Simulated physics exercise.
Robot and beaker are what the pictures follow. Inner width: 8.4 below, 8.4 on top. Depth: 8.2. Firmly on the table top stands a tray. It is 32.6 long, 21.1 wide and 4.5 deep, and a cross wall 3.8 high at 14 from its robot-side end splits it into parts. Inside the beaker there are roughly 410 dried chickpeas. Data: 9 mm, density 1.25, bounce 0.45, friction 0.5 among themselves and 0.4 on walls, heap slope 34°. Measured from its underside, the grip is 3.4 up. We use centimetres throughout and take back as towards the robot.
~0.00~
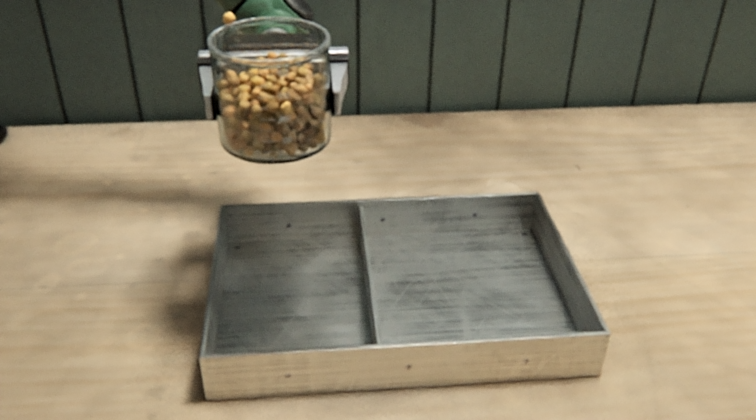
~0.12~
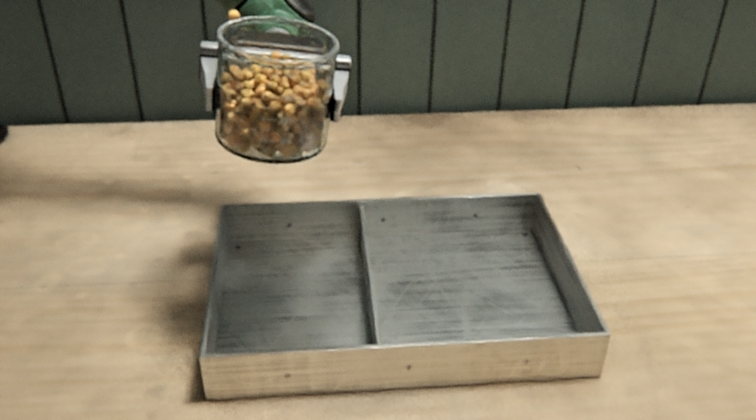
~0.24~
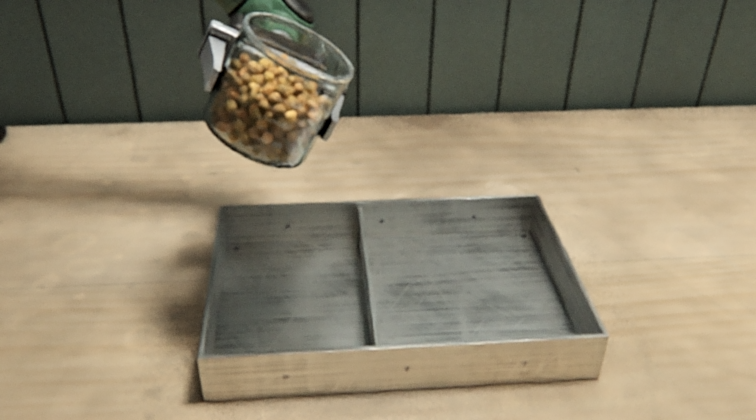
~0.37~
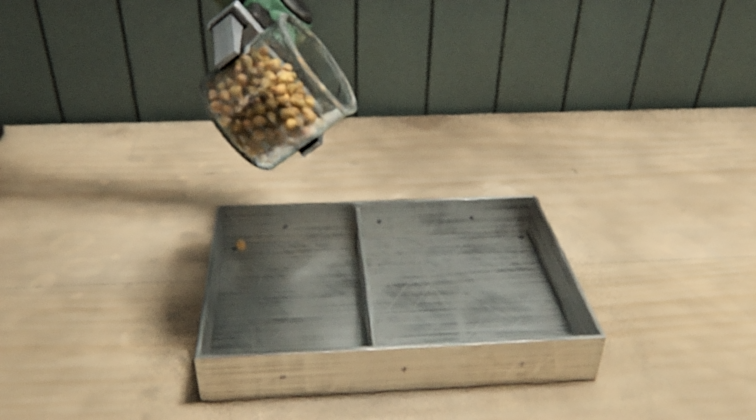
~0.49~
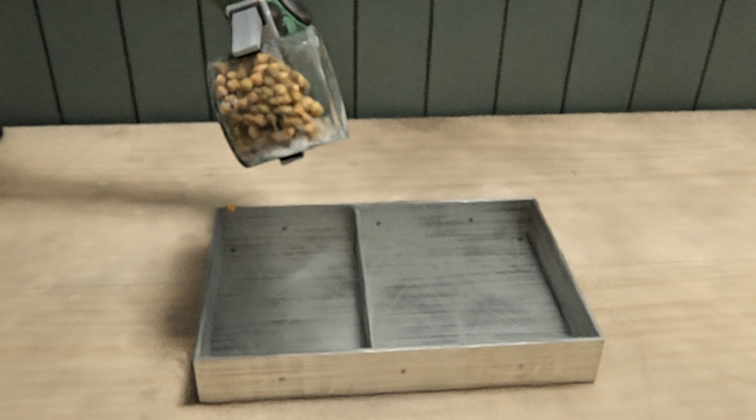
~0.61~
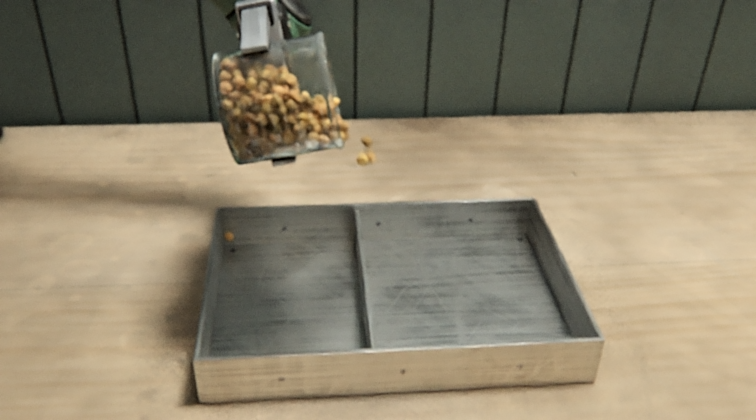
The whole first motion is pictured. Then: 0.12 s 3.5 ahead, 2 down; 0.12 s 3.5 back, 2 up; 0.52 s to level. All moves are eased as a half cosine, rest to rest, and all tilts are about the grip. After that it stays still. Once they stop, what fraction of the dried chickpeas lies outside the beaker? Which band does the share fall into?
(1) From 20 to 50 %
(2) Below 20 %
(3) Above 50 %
The answer is 1.
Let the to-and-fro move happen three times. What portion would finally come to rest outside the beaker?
55 %.
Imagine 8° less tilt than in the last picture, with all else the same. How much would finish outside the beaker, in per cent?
Then something close to 15 in a hundred.
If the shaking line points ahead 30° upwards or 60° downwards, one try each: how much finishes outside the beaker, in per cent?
55 and 10 %.
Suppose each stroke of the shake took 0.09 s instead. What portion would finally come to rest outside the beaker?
In that case some 35 per cent.
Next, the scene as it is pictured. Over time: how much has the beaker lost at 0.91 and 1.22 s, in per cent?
I'd put it near 25 percent first and near 30 percent later.
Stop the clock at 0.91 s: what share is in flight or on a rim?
Around 15 percent of the load.
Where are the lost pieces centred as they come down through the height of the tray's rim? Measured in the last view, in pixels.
Check roughly (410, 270) in the last picture.
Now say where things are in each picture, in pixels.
The first picture shows the beaker middle at (273, 91), level; upper third of the load around (274, 85), from x 225 to 320, top at y 15; 414 in the beaker.
The second picture shows the beaker middle at (275, 91), tilted 8° forward; upper third of the load around (272, 85), from x 225 to 325, top at y 15; 413 in the beaker, 1 in flight or on a rim.
The third picture shows the beaker middle at (277, 93), tilted 28° forward; upper third of the load around (262, 86), from x 215 to 325, top at y 60; 413 in the beaker, 1 in flight or on a rim.
The fourth picture shows the beaker middle at (278, 95), tilted 52° forward; upper third of the load around (256, 80), from x 215 to 320, top at y 50; 413 in the beaker, 1 in the robot-side part.
The fifth picture shows the beaker middle at (279, 99), tilted 72° forward; upper third of the load around (256, 79), from x 220 to 325, top at y 55; 413 in the beaker, 1 in the robot-side part.
The sixth picture shows the beaker middle at (279, 101), tilted 80° forward; upper third of the load around (254, 87), from x 225 to 370, top at y 60; 409 in the beaker, 1 in the robot-side part, 4 in flight or on a rim.
After 0.91 s, tilted 77° forward, highest piece 22 above the table; 312 in the beaker, 40 in the far-side part, 1 in the robot-side part, 61 in flight or on a rim.
After 1.22 s, tilted 16° forward, highest piece 25 above the table; 288 in the beaker, 115 in the far-side part, 9 in the robot-side part, 2 in flight or on a rim.
After 1.57 s, level, highest piece 24 above the table; 288 in the beaker, 117 in the far-side part, 9 in the robot-side part.
After 2.62 s, level, highest piece 24 above the table; 288 in the beaker, 117 in the far-side part, 9 in the robot-side part.
In the end, 288 in the beaker, 117 in the far-side part, 9 in the robot-side part. That is 30 % outside the beaker.
